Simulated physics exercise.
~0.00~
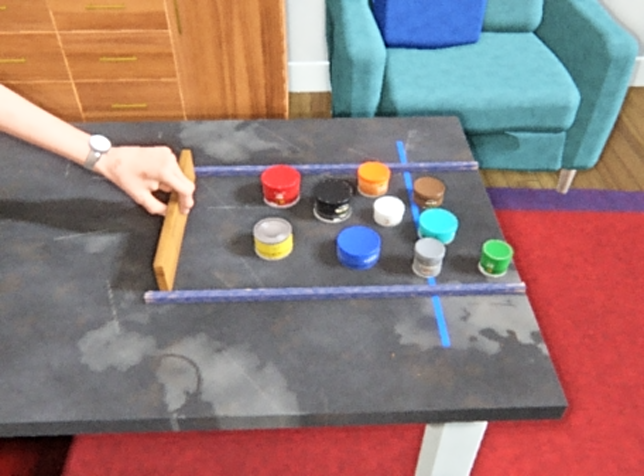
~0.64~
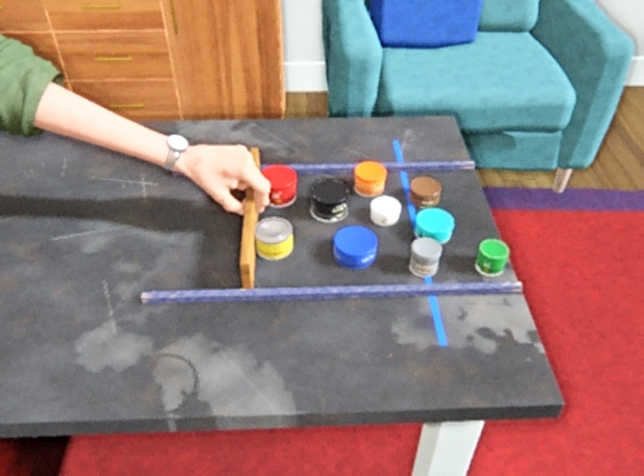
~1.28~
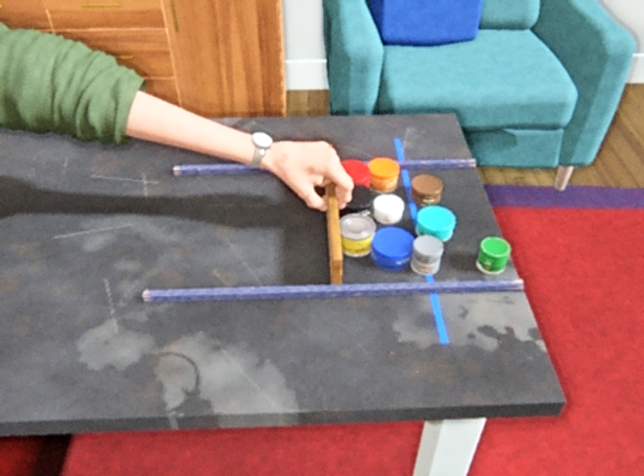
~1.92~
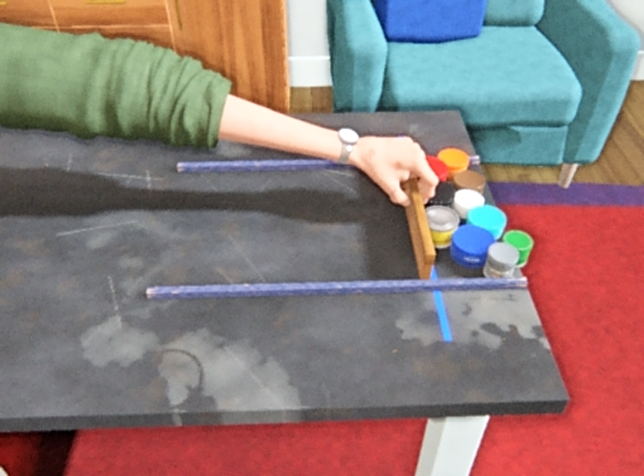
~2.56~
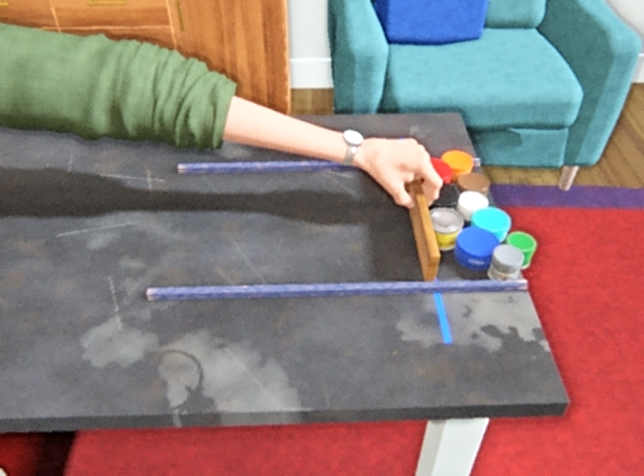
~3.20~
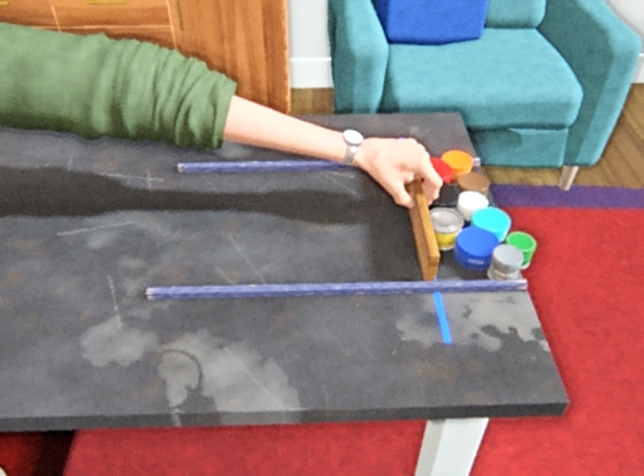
Wooden board pushed right by a hand between two blue strips, bunching colourful pots near the table's edge, where all stay on.
